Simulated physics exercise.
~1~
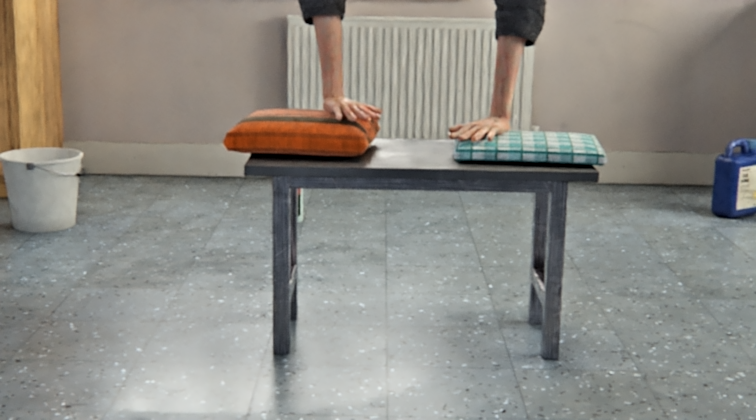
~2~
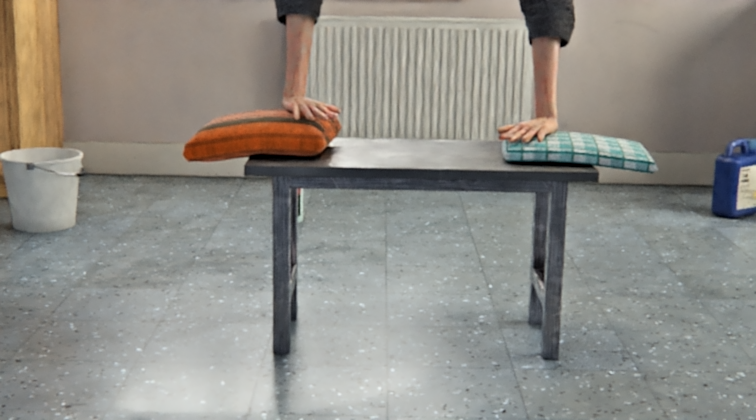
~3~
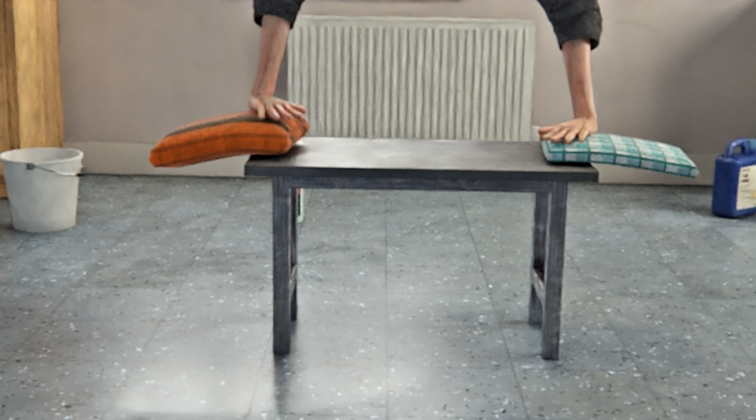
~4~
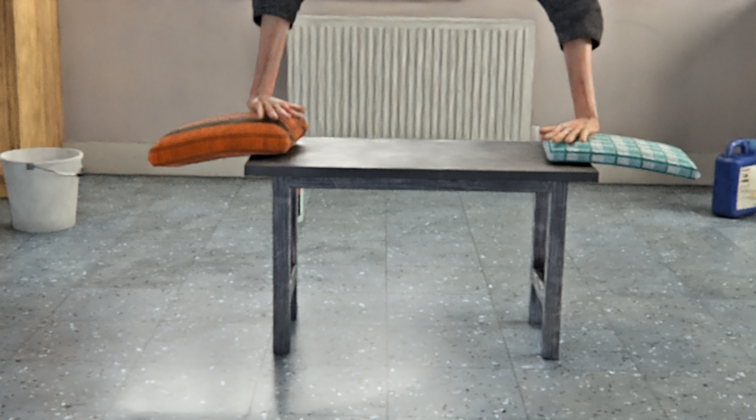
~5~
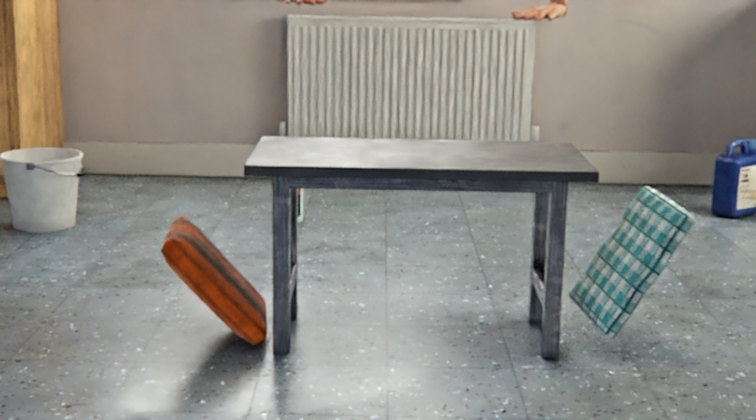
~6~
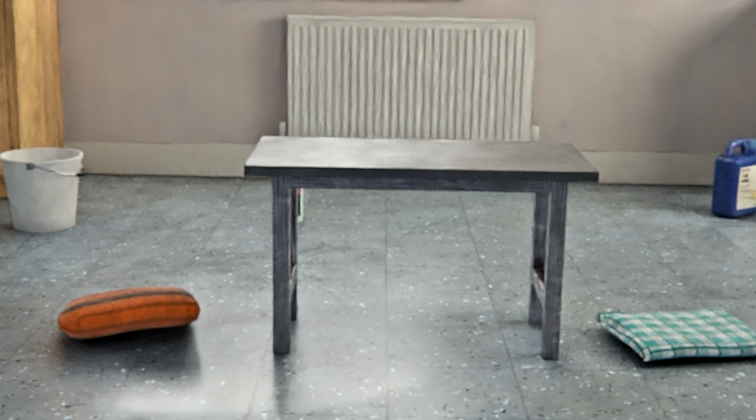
In the video, two hands slide an orange cushion left and a turquoise checked pad right until they jut past the ends of a low table, then let go and lift away, and both tip off and end up on the floor on either side.
